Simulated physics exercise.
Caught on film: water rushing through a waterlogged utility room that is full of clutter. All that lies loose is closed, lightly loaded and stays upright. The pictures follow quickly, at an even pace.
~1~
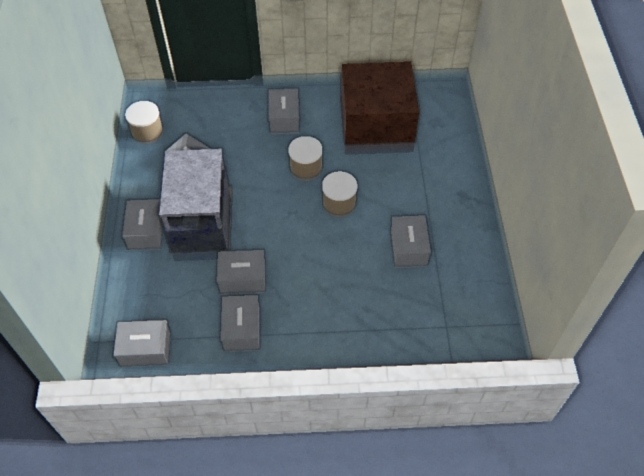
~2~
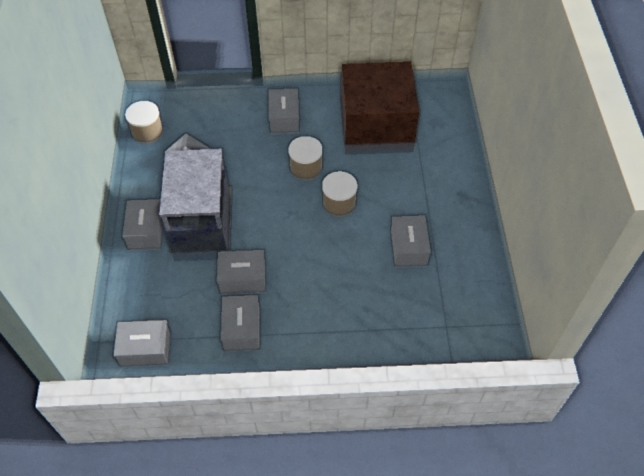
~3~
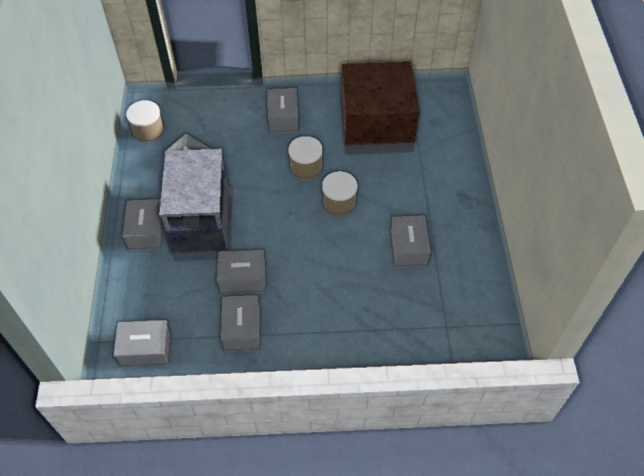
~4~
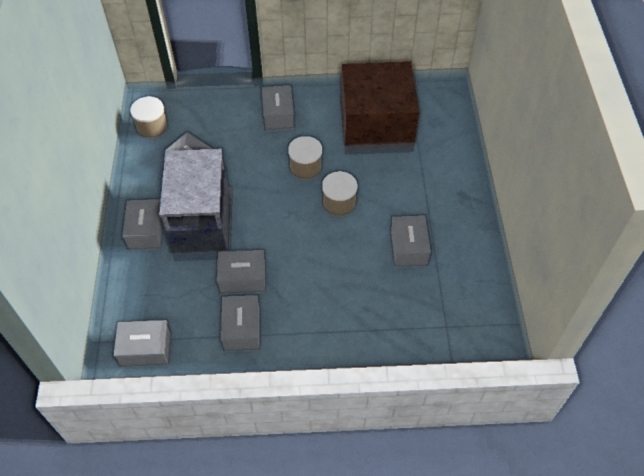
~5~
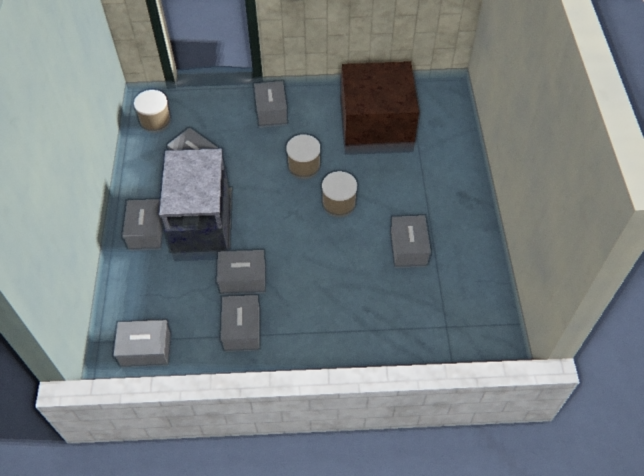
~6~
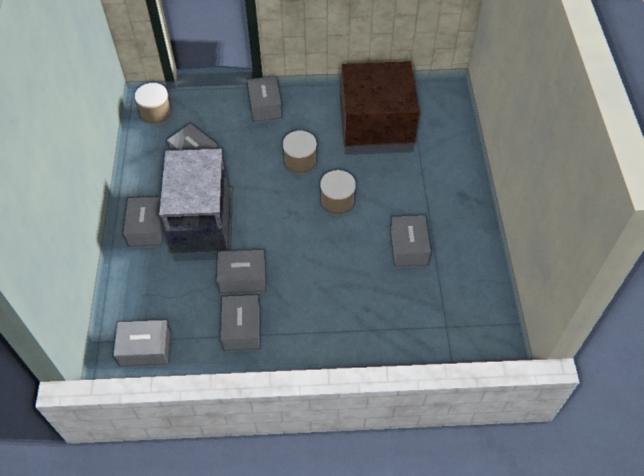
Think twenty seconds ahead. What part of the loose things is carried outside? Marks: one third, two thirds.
Share: One to two thirds.
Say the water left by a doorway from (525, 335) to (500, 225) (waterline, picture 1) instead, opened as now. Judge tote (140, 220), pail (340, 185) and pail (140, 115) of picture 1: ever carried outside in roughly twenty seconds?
In turn: Stays, out, no.
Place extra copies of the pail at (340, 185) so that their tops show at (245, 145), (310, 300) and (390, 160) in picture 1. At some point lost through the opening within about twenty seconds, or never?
In that order: Yes, kept in, yes.
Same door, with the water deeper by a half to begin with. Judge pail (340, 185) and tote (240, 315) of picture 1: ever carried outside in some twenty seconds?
One after the other: Through, stays.
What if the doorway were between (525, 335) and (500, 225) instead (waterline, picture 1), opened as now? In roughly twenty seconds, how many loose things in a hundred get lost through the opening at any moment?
Near 60 in a hundred.
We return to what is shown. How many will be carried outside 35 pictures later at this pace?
The number is 6.
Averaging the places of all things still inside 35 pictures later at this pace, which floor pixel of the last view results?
Roughly at (228, 248).
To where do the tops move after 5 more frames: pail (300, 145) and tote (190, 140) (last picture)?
Close to (268, 114) and (183, 114).
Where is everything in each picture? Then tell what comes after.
The first picture shows a pail at (142, 113), afloat; a tote at (284, 103) floats; 0 of 10 have shifted.
The second picture shows a pail at (142, 113), afloat; a tote at (284, 103) floats; 0 of 10 have shifted.
The third picture shows a pail at (143, 112), afloat; a tote at (282, 103) floats; 0 of 10 have shifted.
The fourth picture shows a pail at (147, 109), afloat, close to its start; a tote at (277, 100) floats, close to its start; 2 of 10 have shifted.
The fifth picture shows a pail at (150, 102), afloat, close to its start; a tote at (270, 96) floats, close to its start; 3 of 10 have shifted.
The sixth picture shows a pail at (151, 95), afloat, close to its start; a tote at (264, 92) floats, close to its start; 4 of 10 have shifted.
A moment on, 1 of 10 are out; 9 afloat.
Next, 4 of 10 are out; 6 afloat.
Later, 6 of 10 are out; 4 afloat.
In the end, 6 of 10 are out; 4 afloat.
